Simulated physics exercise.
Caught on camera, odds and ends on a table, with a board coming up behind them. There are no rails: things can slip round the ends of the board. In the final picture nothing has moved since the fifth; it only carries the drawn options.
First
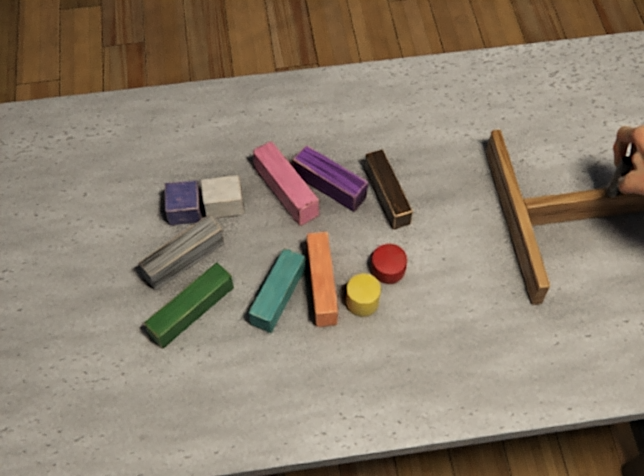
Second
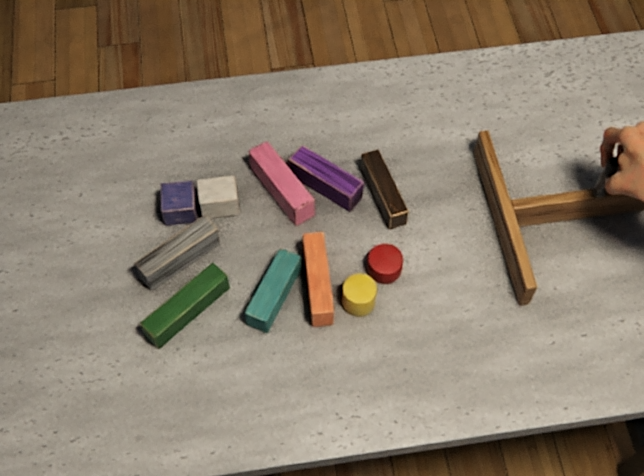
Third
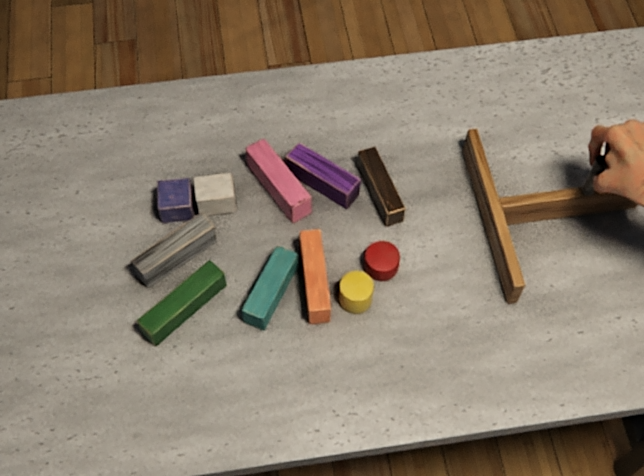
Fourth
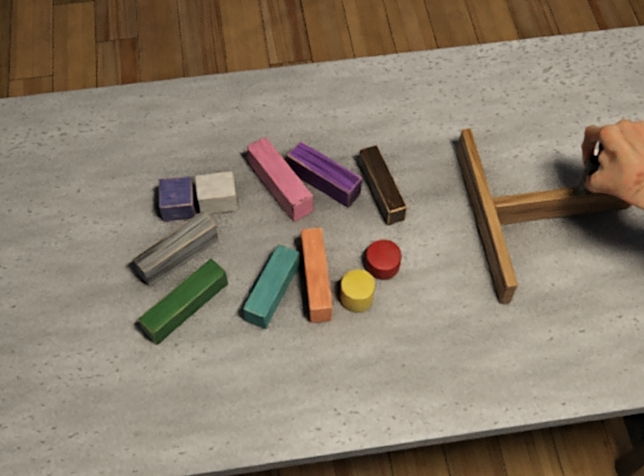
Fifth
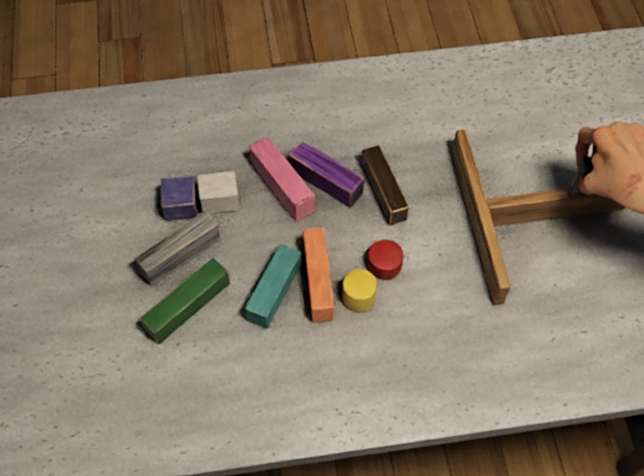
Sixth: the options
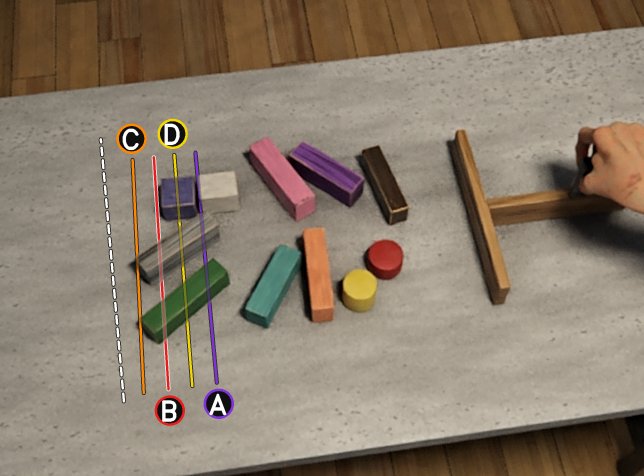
A hand at the right edge holds a wooden T-shaped board on a grey table, seen from above, with wooden floorboards beyond. To its left lie blue and white blocks, pink, purple, dark brown, grey, green, turquoise and orange bars, and red and yellow round pieces. The hand slides the board slowly a short way left, the pieces staying put on the table, while the camera sways slightly.
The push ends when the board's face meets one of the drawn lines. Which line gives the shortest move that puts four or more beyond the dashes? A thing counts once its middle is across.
It must go as far as D.
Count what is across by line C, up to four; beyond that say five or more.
In all, five or more.
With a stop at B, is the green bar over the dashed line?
By then, yes.
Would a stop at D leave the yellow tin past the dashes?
No.
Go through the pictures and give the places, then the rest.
In the first frame, turquoise bar (278, 290); green bar (191, 305); purple stick (330, 178).
In the second frame, board (507, 205); white block (219, 197).
In the third frame, board (496, 203); pink bar (278, 180).
In the fourth frame, board (488, 203); blue block (177, 198).
In the fifth frame, board (482, 204); orange bar (318, 275); red tin (386, 260); turquoise bar (274, 286).
On the copy, A at (205, 259); B at (161, 265); C at (138, 267); D at (183, 262); the dashed line at (111, 259).
On D. First, board (376, 217); grey stick (179, 248); green bar (187, 301); none across.
Then, board (268, 231); blue block (135, 204); green bar (155, 310); none across.
Finally, board (183, 242); blue block (52, 213); green bar (93, 344); four across.
By contrast, A gets only two across; B gets six across, but is farther than needed; C gets eight across, but is farther than needed.
